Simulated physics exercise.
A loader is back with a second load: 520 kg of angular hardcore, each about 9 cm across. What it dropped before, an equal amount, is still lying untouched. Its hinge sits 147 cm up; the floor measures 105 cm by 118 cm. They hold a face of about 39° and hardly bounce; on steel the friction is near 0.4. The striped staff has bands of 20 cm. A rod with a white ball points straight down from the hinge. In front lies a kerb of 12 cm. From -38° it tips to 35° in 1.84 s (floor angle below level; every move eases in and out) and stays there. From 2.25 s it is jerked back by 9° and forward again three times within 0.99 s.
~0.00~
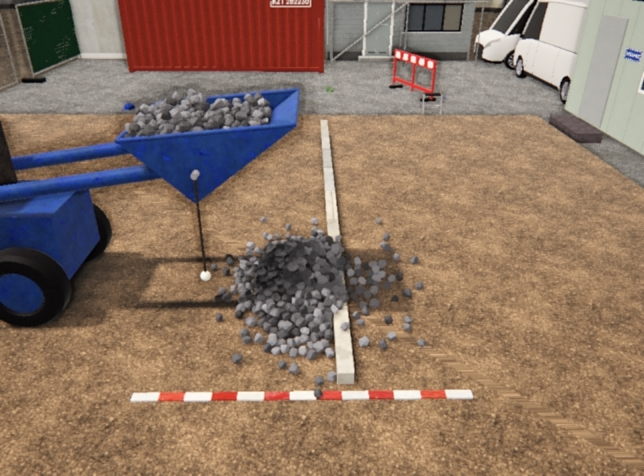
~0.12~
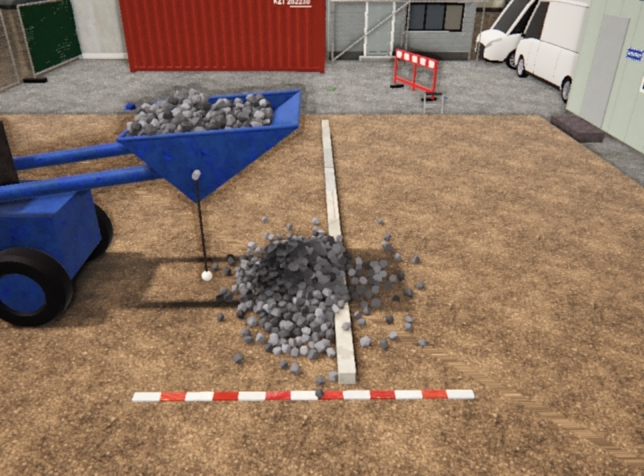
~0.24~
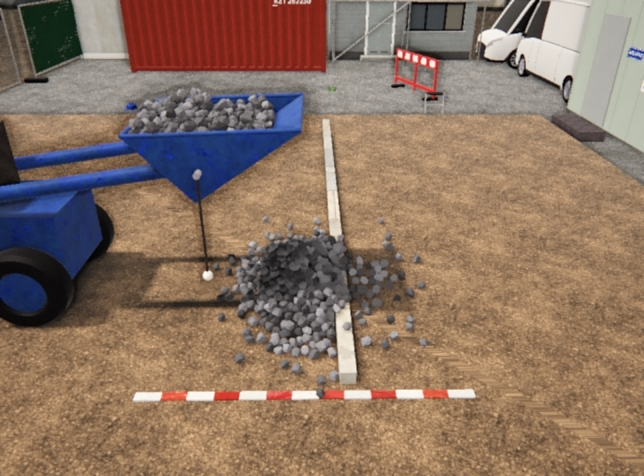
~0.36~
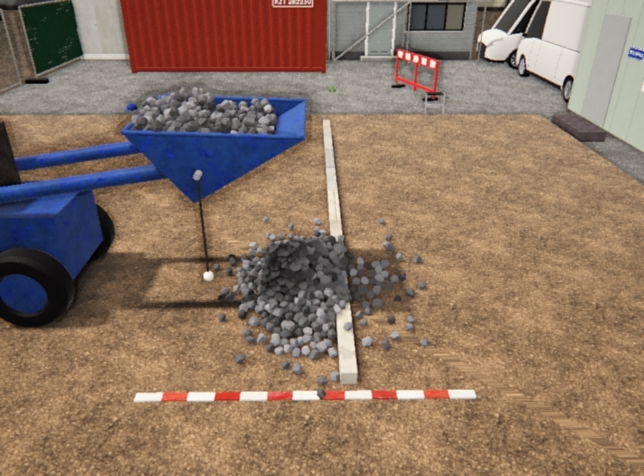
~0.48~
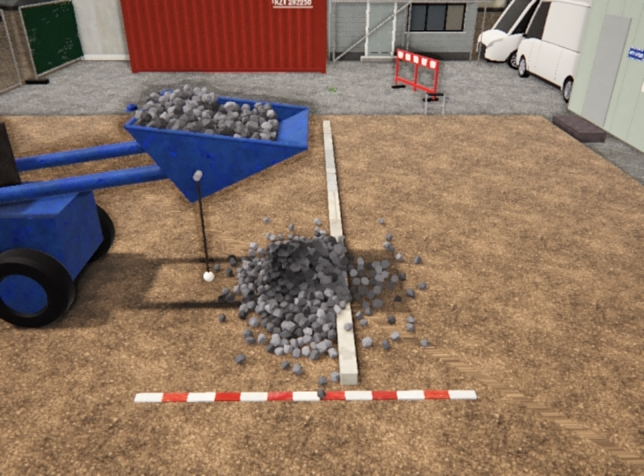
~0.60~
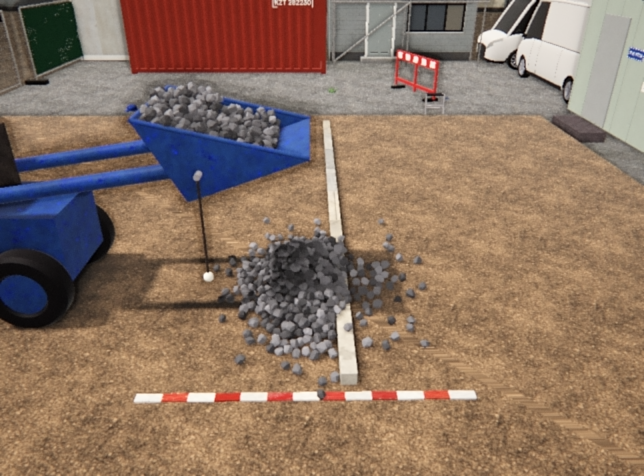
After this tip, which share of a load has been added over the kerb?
Close to 66 parts in a hundred.
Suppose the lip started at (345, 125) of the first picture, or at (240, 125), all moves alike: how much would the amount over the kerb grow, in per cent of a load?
First some 100, then 10 per cent.
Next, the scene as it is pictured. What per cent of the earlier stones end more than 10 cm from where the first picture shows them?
Roughly 5 per cent of them.
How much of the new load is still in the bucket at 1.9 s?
It holds some 65 per cent.
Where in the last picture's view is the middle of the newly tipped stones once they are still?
Near (360, 274).
After 1.4 s the floor is at 24°; in per cent of one load, 100 in the bucket, 92 on this side of the kerb, 8 over the kerb; the foremost stones are at (409, 281).
After 1.9 s the floor is at 35°; in per cent of one load, 66 in the bucket, 126 on this side of the kerb, 8 over the kerb; the foremost stones are at (409, 281).
After 3.7 s the floor is at 35°; in per cent of one load, 0 in the bucket, 126 on this side of the kerb, 74 over the kerb; the foremost stones are at (455, 268).
After 6.5 s the floor is at 35°; in per cent of one load, 0 in the bucket, 126 on this side of the kerb, 74 over the kerb; the foremost stones are at (455, 268). Net gain over the kerb, 66.
